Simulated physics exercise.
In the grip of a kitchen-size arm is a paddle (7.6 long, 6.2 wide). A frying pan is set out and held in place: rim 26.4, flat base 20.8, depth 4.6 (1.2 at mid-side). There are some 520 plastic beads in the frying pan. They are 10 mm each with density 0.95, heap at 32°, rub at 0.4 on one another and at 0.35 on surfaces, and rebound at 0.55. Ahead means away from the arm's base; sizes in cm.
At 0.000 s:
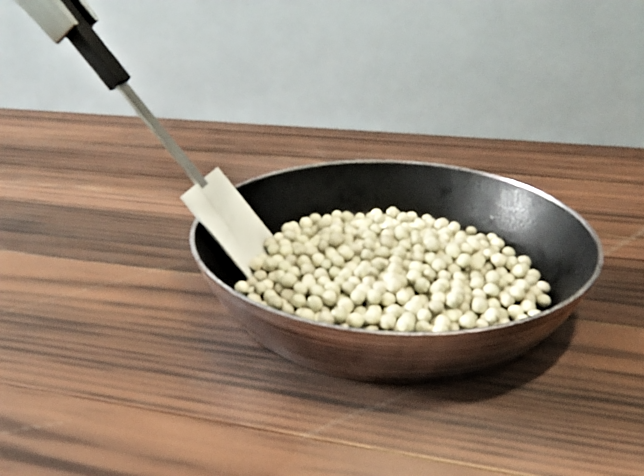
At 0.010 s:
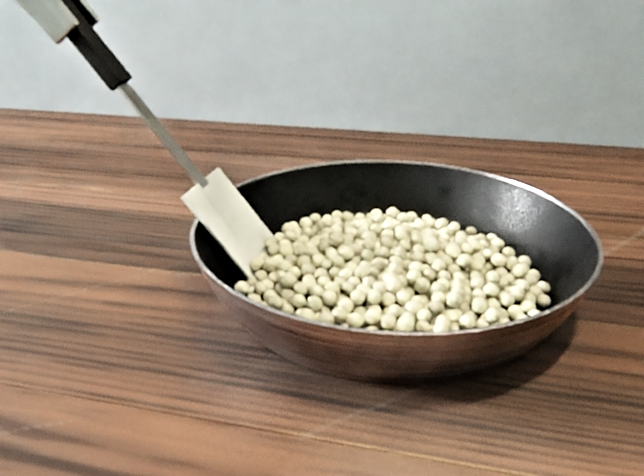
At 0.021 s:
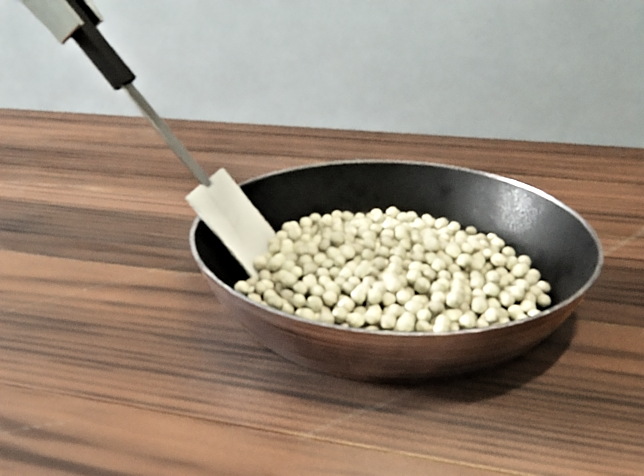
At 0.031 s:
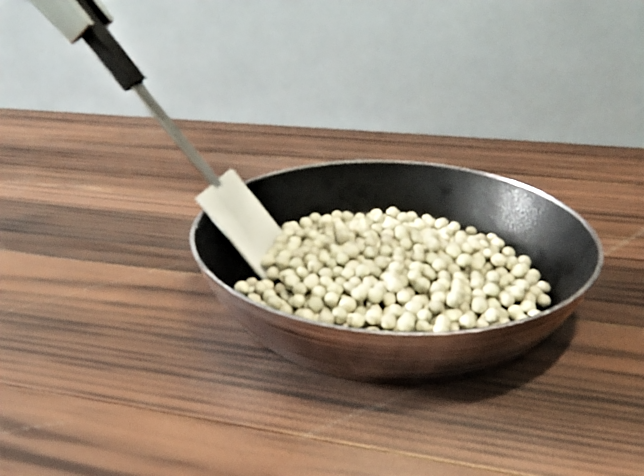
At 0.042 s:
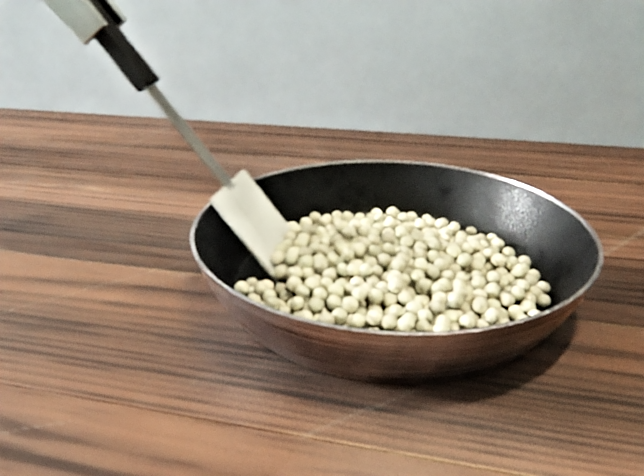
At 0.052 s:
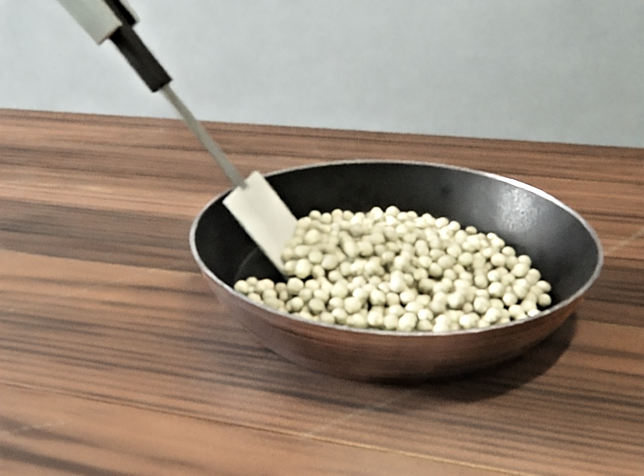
The clip opens on a dark frying pan of pale, rounded beads on a wood-grain surface, with a white paddle on a thin rod angled into its left side. The paddle barely moves at first, then slides a short way right, nudging nearby beads and exposing some dark pan behind it.
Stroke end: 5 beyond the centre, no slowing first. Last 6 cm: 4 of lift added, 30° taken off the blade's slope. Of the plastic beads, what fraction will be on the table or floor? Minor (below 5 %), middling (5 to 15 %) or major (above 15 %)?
Minor.
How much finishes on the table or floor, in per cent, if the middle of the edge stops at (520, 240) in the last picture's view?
Estimate: Approx. 5 %.
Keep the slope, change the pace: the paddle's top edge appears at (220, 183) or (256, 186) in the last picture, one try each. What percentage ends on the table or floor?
Near 0 per cent in the first try and near 10 per cent in the second.
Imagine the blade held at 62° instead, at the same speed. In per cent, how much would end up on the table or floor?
Near 0 %.
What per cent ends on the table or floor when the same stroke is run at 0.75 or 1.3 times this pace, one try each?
Around 0 per cent, then around 10 per cent, would end on the table or floor.
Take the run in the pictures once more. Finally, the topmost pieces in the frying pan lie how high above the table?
3.5 cm.
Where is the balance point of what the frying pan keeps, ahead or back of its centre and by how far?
Ahead, by about 3.5 cm.
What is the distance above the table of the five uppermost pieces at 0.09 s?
4 cm.
By 0.09 s, sloping 52°, highest piece 4 above the table; 525 in the frying pan.
By 0.13 s, sloping 41°, highest piece 5 above the table; 525 in the frying pan.
By 0.34 s, sloping 22°, highest piece 5 above the table; 514 in the frying pan, 9 on the table or floor, 2 on the blade or in flight.
By 1.39 s, sloping 22°, highest piece 3 above the table; 514 in the frying pan, 11 on the table or floor.
Final count, 514 in the frying pan, 11 on the table or floor. That is 2 % on the table or floor.
